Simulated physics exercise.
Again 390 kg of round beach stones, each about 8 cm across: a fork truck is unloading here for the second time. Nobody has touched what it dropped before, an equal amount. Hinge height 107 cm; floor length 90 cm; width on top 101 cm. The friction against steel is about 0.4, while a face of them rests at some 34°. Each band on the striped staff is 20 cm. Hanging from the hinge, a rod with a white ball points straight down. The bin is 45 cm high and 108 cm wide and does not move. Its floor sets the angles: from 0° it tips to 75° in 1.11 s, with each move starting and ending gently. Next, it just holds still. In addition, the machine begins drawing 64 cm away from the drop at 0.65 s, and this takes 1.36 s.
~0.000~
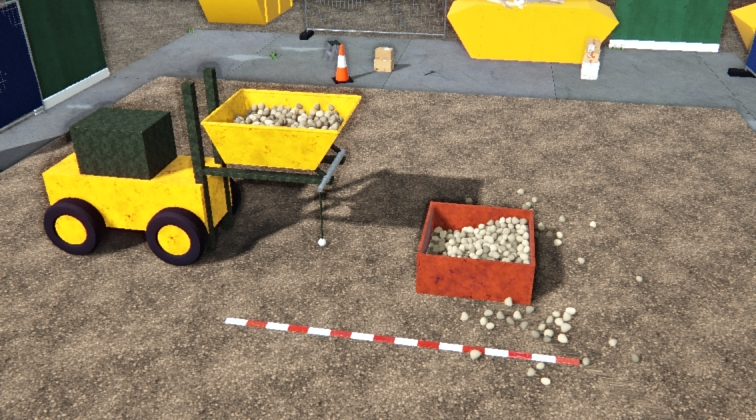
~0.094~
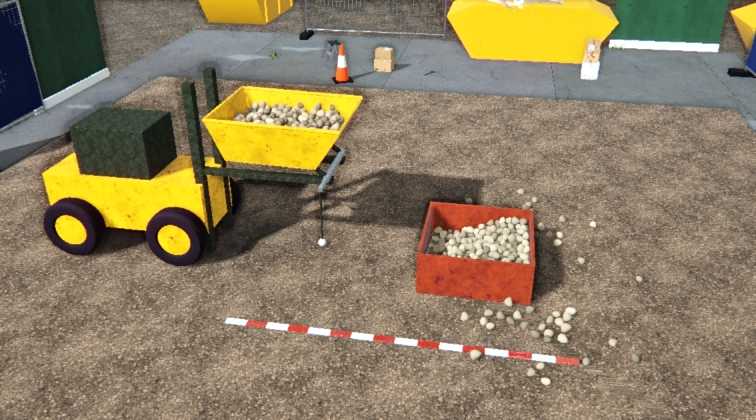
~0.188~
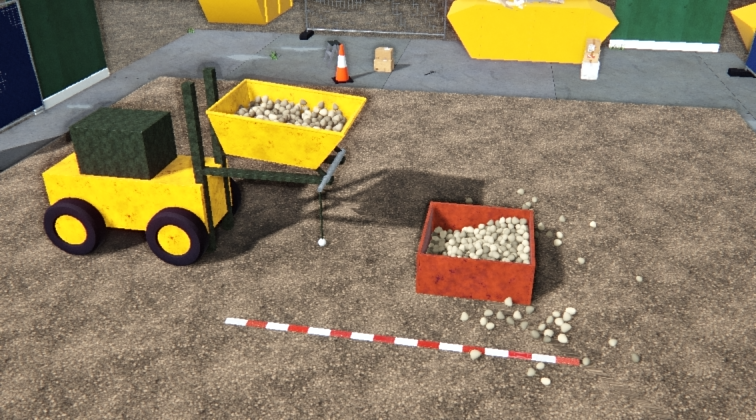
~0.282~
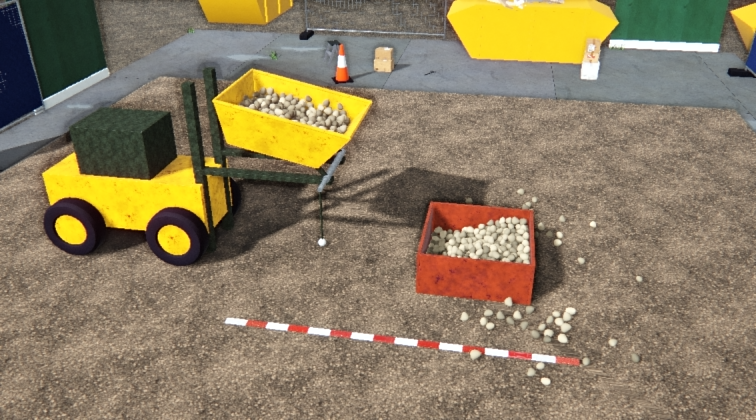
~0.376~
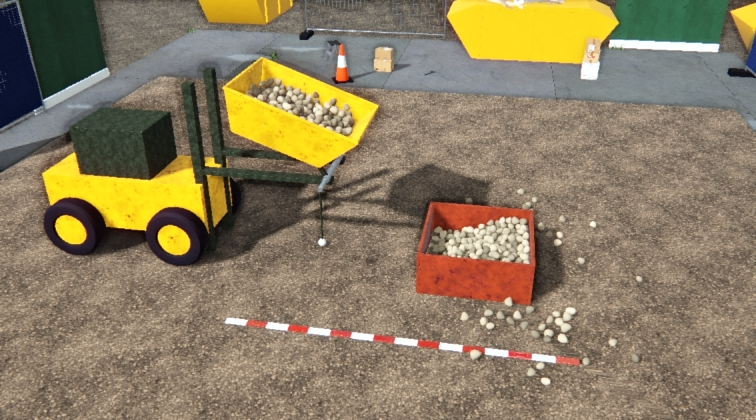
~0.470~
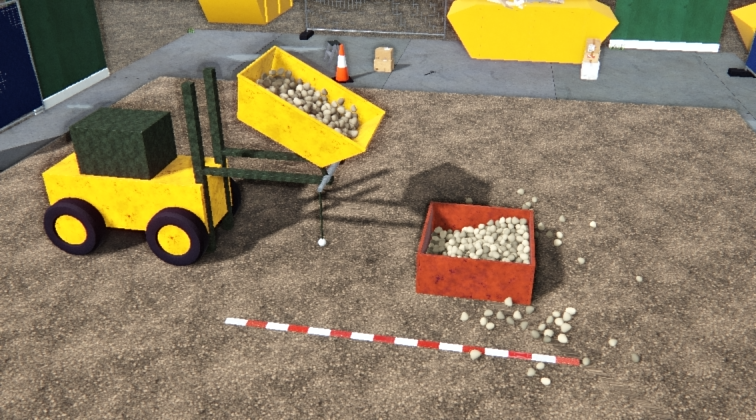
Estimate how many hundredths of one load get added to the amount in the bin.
About 26 hundredths.
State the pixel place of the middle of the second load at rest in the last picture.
Their middle is at about (407, 257).
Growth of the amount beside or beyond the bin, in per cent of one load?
About 5 per cent.
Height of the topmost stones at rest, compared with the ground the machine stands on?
It reaches near 40 cm up from the ground.
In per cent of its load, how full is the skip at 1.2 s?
About 55 percent.
After 0.8 s the floor is at 63°; in per cent of one load, 100 in the skip, 91 in the bin, 9 beside or beyond the bin; the foremost stones are at (623, 298).
After 1.2 s the floor is at 75°; in per cent of one load, 55 in the skip, 41 short of the bin, 94 in the bin, 10 beside or beyond the bin; the foremost stones are at (623, 298).
After 2.5 s the floor is at 75°; in per cent of one load, 0 in the skip, 67 short of the bin, 116 in the bin, 17 beside or beyond the bin; the foremost stones are at (627, 316).
After 5.1 s the floor is at 75°; in per cent of one load, 0 in the skip, 67 short of the bin, 116 in the bin, 17 beside or beyond the bin; the foremost stones are at (627, 316). Net gain in the bin, 26.
